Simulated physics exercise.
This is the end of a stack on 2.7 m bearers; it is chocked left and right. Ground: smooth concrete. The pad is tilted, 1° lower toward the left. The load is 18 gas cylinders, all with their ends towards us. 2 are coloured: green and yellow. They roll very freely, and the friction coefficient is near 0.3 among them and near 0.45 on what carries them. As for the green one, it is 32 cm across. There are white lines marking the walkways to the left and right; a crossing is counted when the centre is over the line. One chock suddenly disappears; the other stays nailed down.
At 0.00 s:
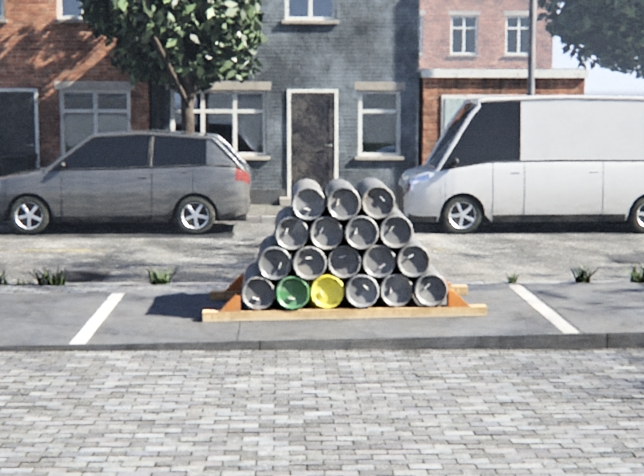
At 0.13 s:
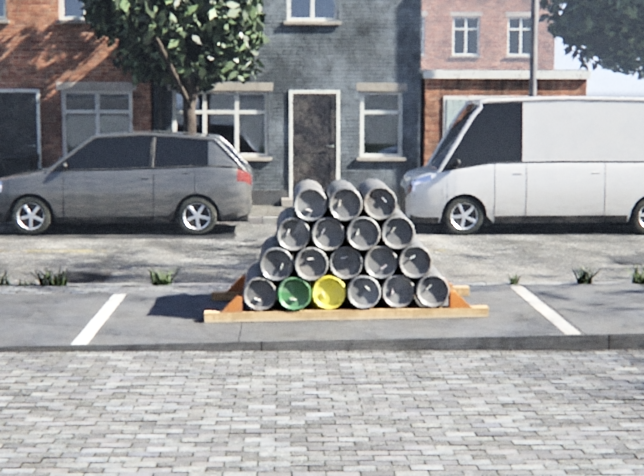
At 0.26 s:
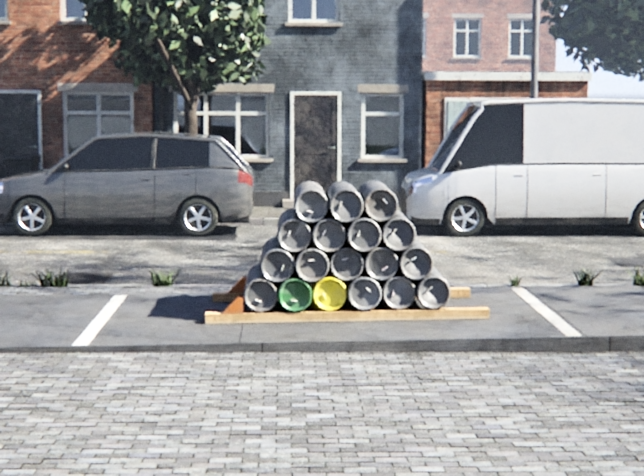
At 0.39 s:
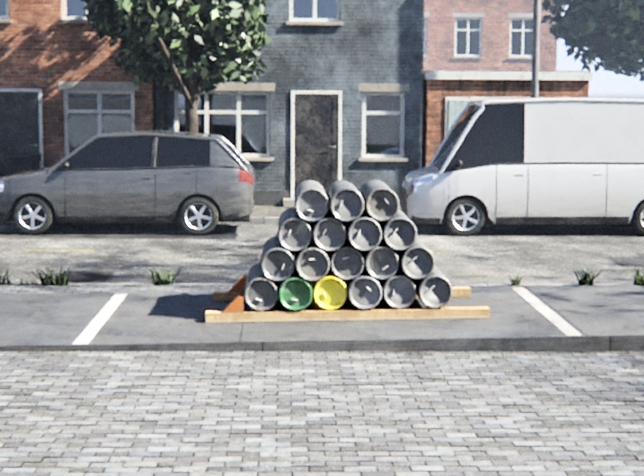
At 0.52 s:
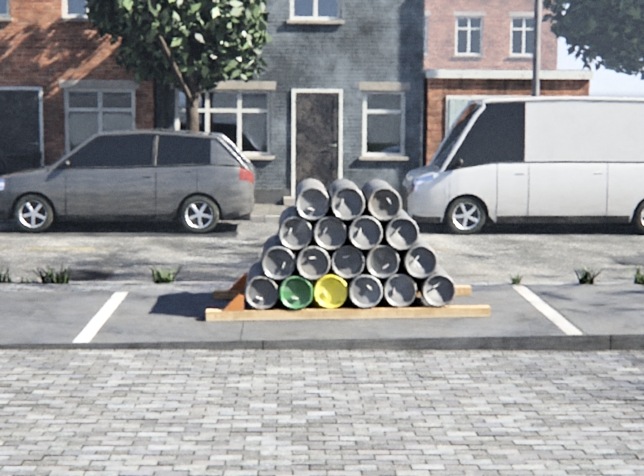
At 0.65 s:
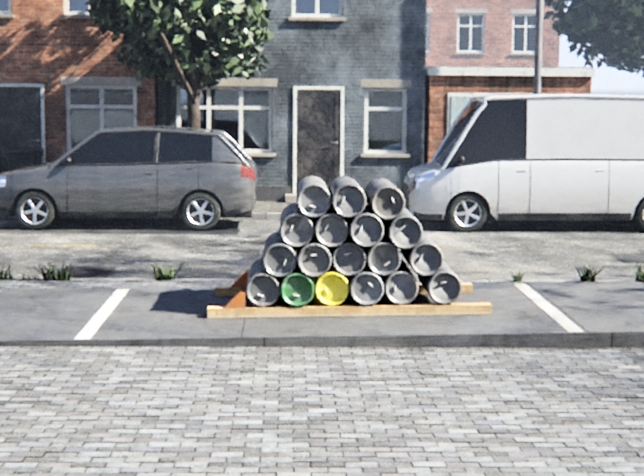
On a street parking bay, the right chock vanishes beside stacked grey cylinders, the bottom row's right end shifting slightly right.
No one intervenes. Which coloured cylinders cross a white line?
The green one never reaches a line and the yellow one never reaches a line.
Then, 2.5 s in, green is on the bearers, 85 cm from the bearers' left end; yellow is on the bearers, 115 cm from the bearers' left end; 1 past a line.
Then, 4.9 s in, still the same for green, yellow; 5 past a line.
Then, 7.7 s in, yellow is on the bearers, 70 cm from the bearers' right end, rolling right; still the same for green; 8 past a line.
In the end (10.9 s), green is on the bearers, 85 cm from the bearers' left end; yellow is on the bearers, 65 cm from the bearers' right end; 8 past a line.
